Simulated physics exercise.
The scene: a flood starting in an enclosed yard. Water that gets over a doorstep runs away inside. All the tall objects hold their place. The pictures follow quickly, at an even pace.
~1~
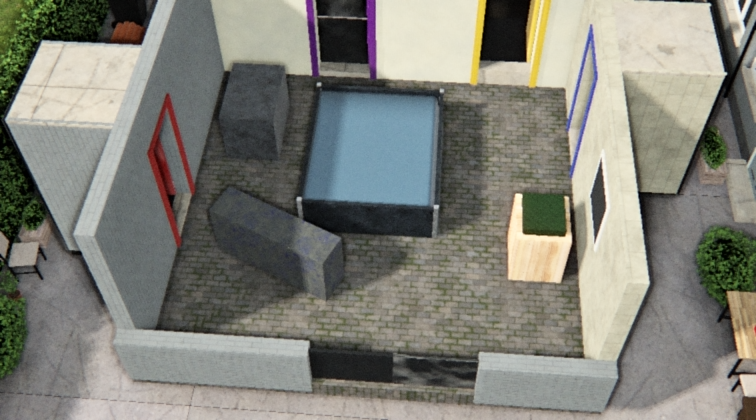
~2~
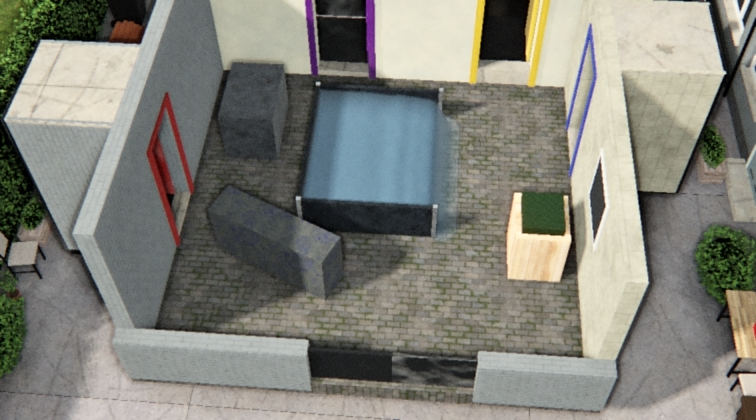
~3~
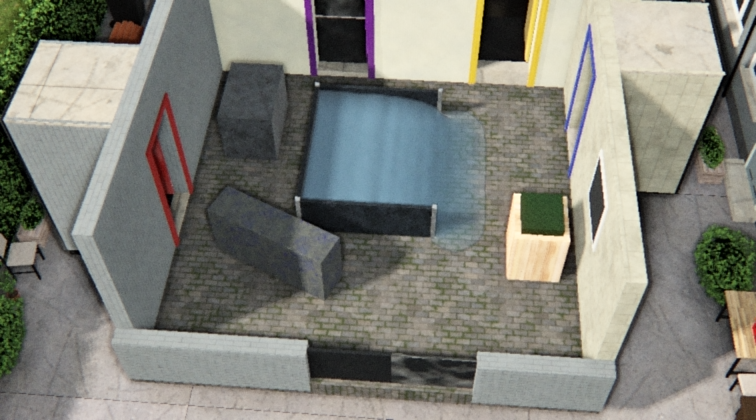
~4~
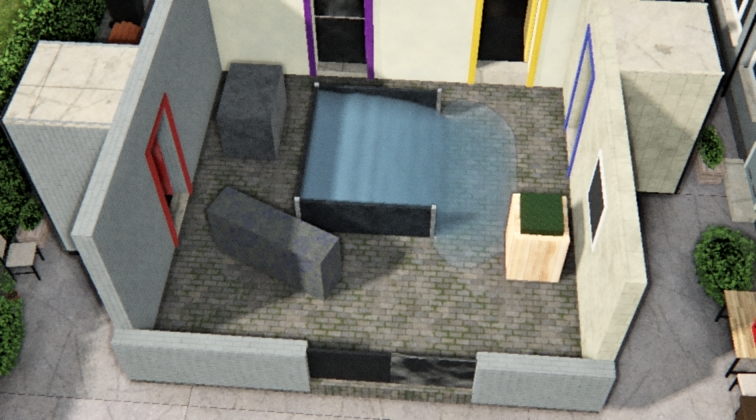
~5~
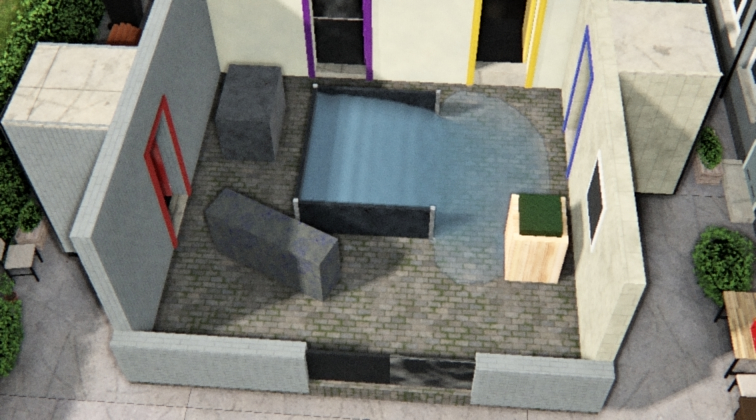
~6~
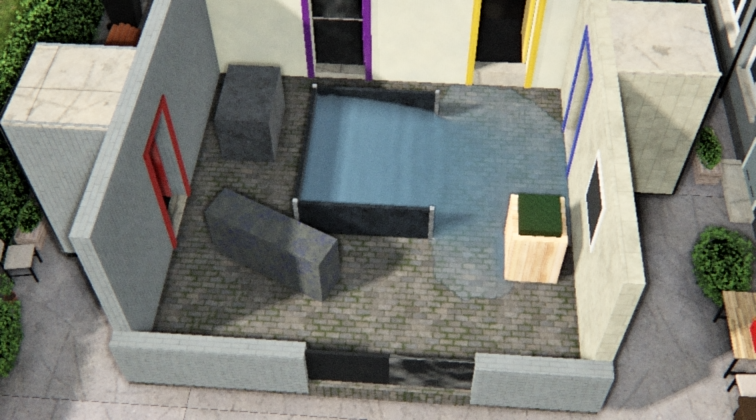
A raised tank of blue water stands toward the back of a walled, brick-paved yard, seen from high above by a camera that stays almost still. Two dark blocks sit at left near a red-edged doorway, with purple and yellow surrounds behind and a wooden planter topped with green at right. Water pours from the tank's right side, spreads in a widening sheet over the paving and reaches around the planter.
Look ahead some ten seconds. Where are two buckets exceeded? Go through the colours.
In the end: The red door lets in a lot; the purple door admits no more than that; the yellow door admits no more than that; the blue door lets in a lot.
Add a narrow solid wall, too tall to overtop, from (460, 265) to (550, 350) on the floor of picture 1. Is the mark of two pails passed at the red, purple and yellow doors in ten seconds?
Then: The red one keeps below it, the purple one is under, the yellow one stays under.
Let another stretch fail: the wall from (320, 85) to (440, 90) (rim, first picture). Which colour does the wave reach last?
Last comes the door marked red.
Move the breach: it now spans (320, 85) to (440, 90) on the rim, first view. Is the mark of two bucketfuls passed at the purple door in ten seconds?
One by one: Purple takes more.
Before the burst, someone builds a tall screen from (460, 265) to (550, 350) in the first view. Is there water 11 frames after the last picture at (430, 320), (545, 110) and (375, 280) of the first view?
As listed: Clear, wet, free of water.
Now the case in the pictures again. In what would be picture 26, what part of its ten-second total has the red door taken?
Roughly 0 per cent.
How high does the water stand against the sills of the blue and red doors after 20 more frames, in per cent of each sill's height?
Roughly 180 per cent, then 0 per cent.
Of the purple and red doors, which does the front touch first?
It is the purple-painted one.
A moment on, water covers 35 % of the floor; the red door not reached, the purple door not reached, the yellow door wet at the sill, nothing in, the blue door over two buckets in.
Next, water covers 40 % of the floor; the red door not reached, the purple door not reached, the yellow door wet at the sill, nothing in, the blue door far over two buckets in.
Then, water covers 55 % of the floor; the red door not reached, the purple door wet at the sill, nothing in, the yellow door wet at the sill, nothing in, the blue door far over two buckets in.
Later, water covers 90 % of the floor; the red door wet at the sill, nothing in, the purple door wet at the sill, nothing in, the yellow door wet at the sill, nothing in, the blue door far over two buckets in.
In the end, water covers 100 % of the floor; the red door over two buckets in, the purple door wet at the sill, nothing in, the yellow door wet at the sill, nothing in, the blue door far over two buckets in.
